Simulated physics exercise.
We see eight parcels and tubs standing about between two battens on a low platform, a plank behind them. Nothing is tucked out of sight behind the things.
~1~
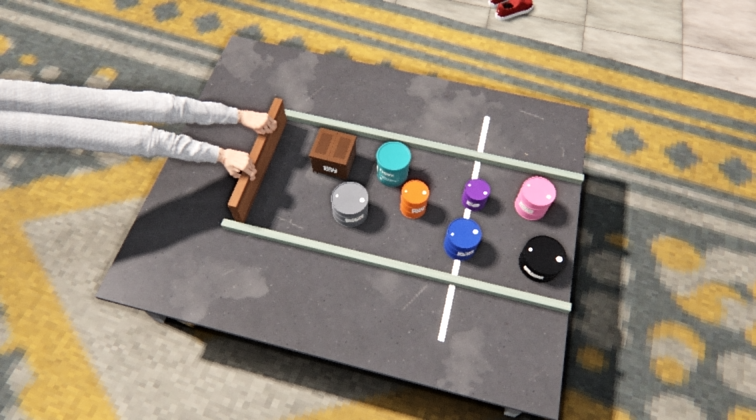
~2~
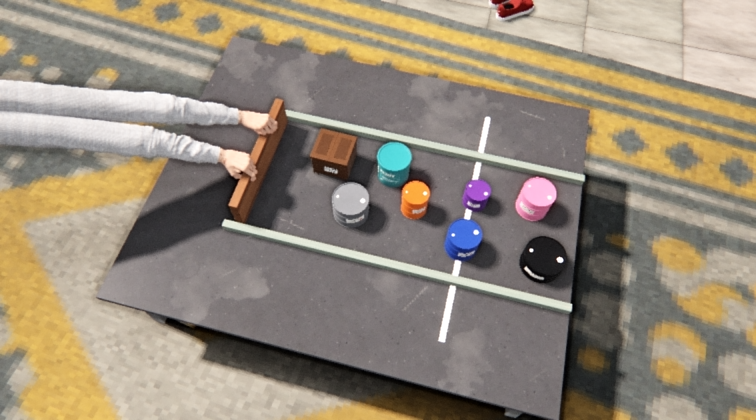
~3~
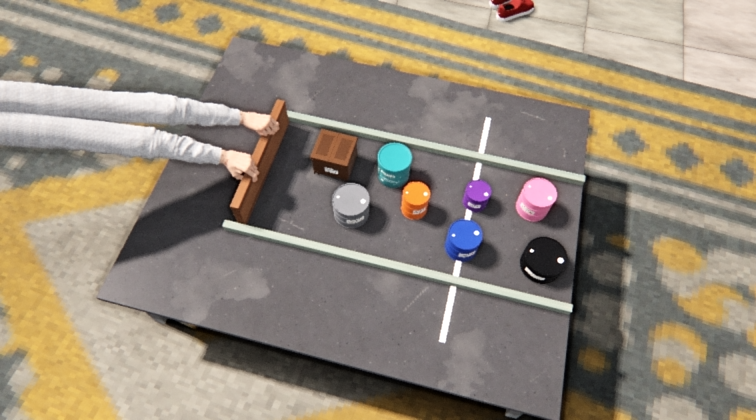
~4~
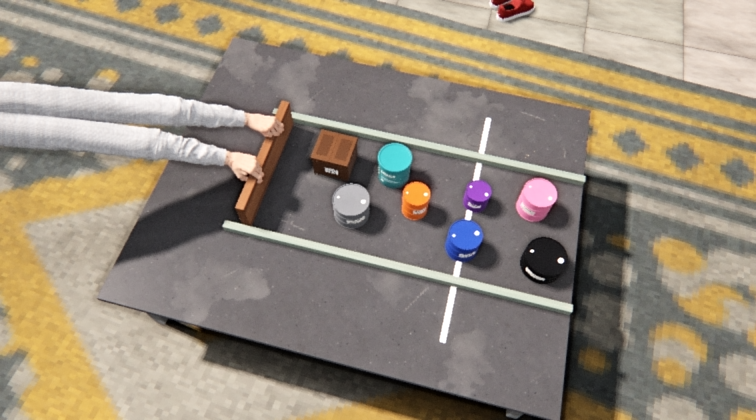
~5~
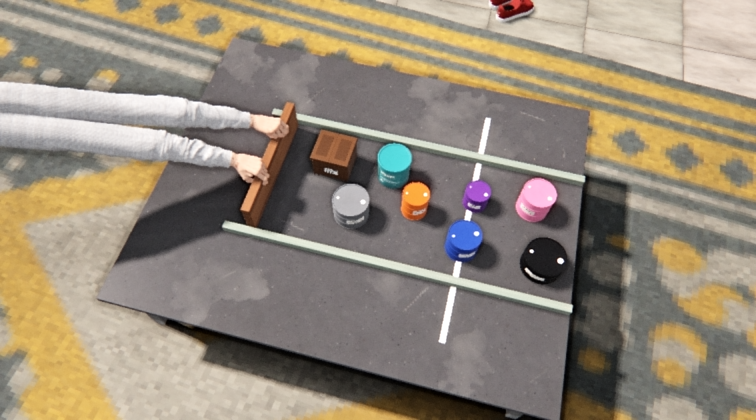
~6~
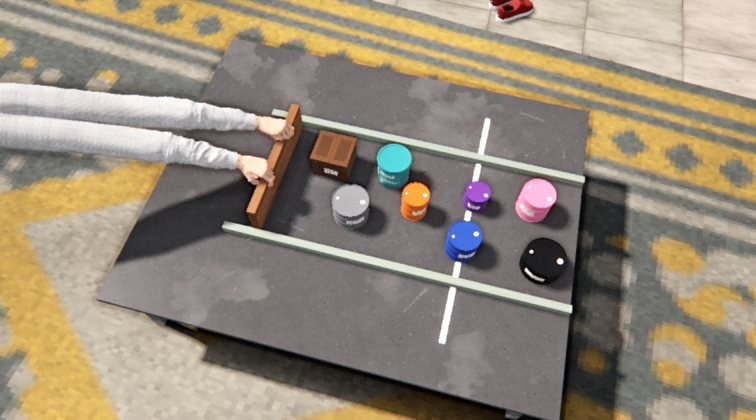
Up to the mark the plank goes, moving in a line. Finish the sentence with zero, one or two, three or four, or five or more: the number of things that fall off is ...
The number of things that fall off is zero.
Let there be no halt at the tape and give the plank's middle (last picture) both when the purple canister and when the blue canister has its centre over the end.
(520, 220) and (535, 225), roughly.
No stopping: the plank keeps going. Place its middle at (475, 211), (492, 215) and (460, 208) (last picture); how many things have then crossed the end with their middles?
Per position: 0 / 1 / 0.
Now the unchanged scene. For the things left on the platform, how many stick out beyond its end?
Looks like 0 of them.
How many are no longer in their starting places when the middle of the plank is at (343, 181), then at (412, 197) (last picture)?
Note: First position 3; second position 5.
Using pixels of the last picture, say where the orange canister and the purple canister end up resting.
The first sits around (507, 223), while the other sits around (532, 225).
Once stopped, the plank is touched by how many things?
Looks like 2 of them, all told.
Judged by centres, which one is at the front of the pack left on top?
Nearest at the end: The pink canister.
Early on, none off yet; black canister at rest near (543, 261); pink canister at rest near (536, 201); purple canister at rest near (476, 197).
A while later, none off yet; black canister at rest near (543, 261); pink canister at rest near (536, 201); purple canister travelled a little near (487, 201).
Finally, the number that fall off is zero.
